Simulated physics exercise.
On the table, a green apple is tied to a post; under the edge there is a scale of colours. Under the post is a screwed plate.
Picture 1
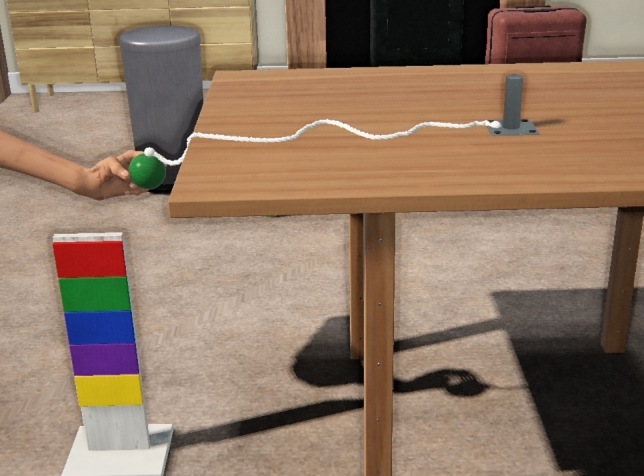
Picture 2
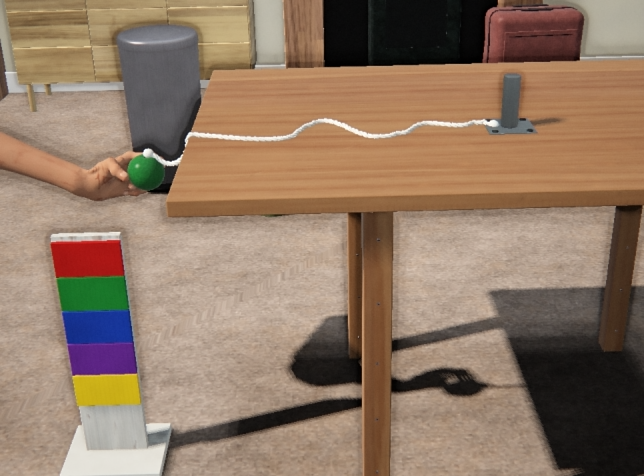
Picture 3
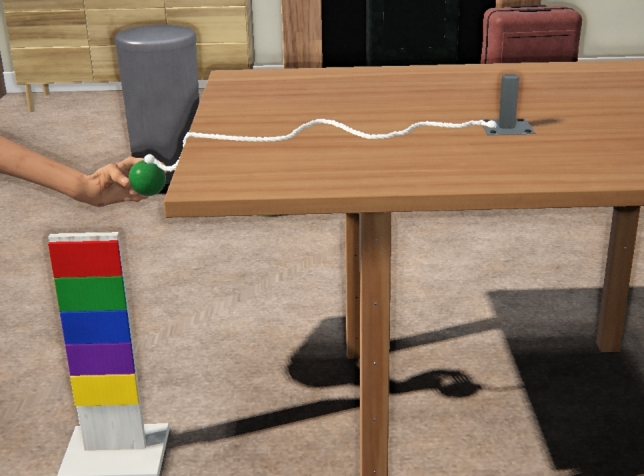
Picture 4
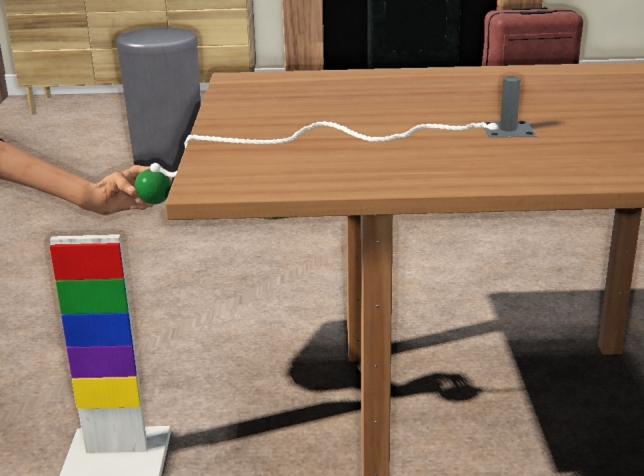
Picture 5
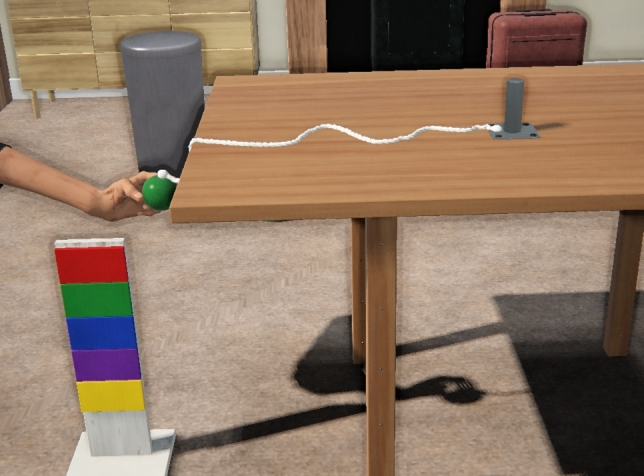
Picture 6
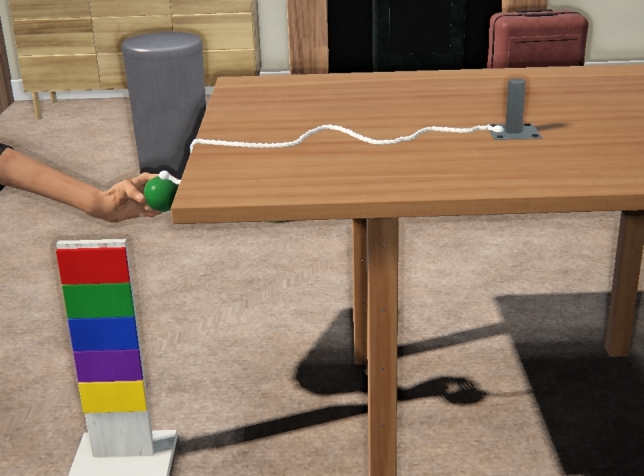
A hand at the left holds a small green ball, perhaps an apple, beside a wooden table seen from slightly above in a carpeted room. A wavy white cord runs across the tabletop to a grey post on a plate, while an upright scale of red, green, blue, purple and yellow stands below. The hand lowers the ball slightly, easing it right toward the table edge, as the view shifts faintly.
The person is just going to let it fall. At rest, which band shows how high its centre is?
The green band shows it.
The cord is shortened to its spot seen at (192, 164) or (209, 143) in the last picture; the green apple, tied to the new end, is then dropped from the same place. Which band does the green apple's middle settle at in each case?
In order, the results are red and higher than all five.
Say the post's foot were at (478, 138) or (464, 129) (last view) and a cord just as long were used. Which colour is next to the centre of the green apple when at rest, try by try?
Answer, in order: Blue, blue.
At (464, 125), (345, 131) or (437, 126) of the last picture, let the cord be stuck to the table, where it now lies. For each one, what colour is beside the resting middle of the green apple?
Try by try: Green, then red, then green.
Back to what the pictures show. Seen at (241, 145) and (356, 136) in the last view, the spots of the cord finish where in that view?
Result - first point (197, 180), second point (313, 136).
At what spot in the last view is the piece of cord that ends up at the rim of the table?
That spot lies near (280, 146).
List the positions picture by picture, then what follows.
The first picture shows green apple (147, 171); red (89, 261); green (94, 295); blue (99, 329); purple (104, 361); yellow (109, 392).
The second picture shows green apple (146, 172); cord through (465, 125) (404, 133) (340, 125) (288, 138) (211, 136).
The third picture shows green apple (147, 178).
The fourth picture shows green apple (153, 186); cord through (464, 128) (403, 136) (339, 128) (287, 140) (210, 139).
The fifth picture shows green apple (161, 193).
The sixth picture shows green apple (162, 194); cord through (470, 131) (408, 139) (345, 131) (292, 144) (216, 143).
Soon after, apple near (176, 290); level with green.
Then, apple near (229, 291); level with green.
Further on, apple near (199, 299); level with green.
At rest, apple near (206, 299); level with green. Its middle rests at the green band.
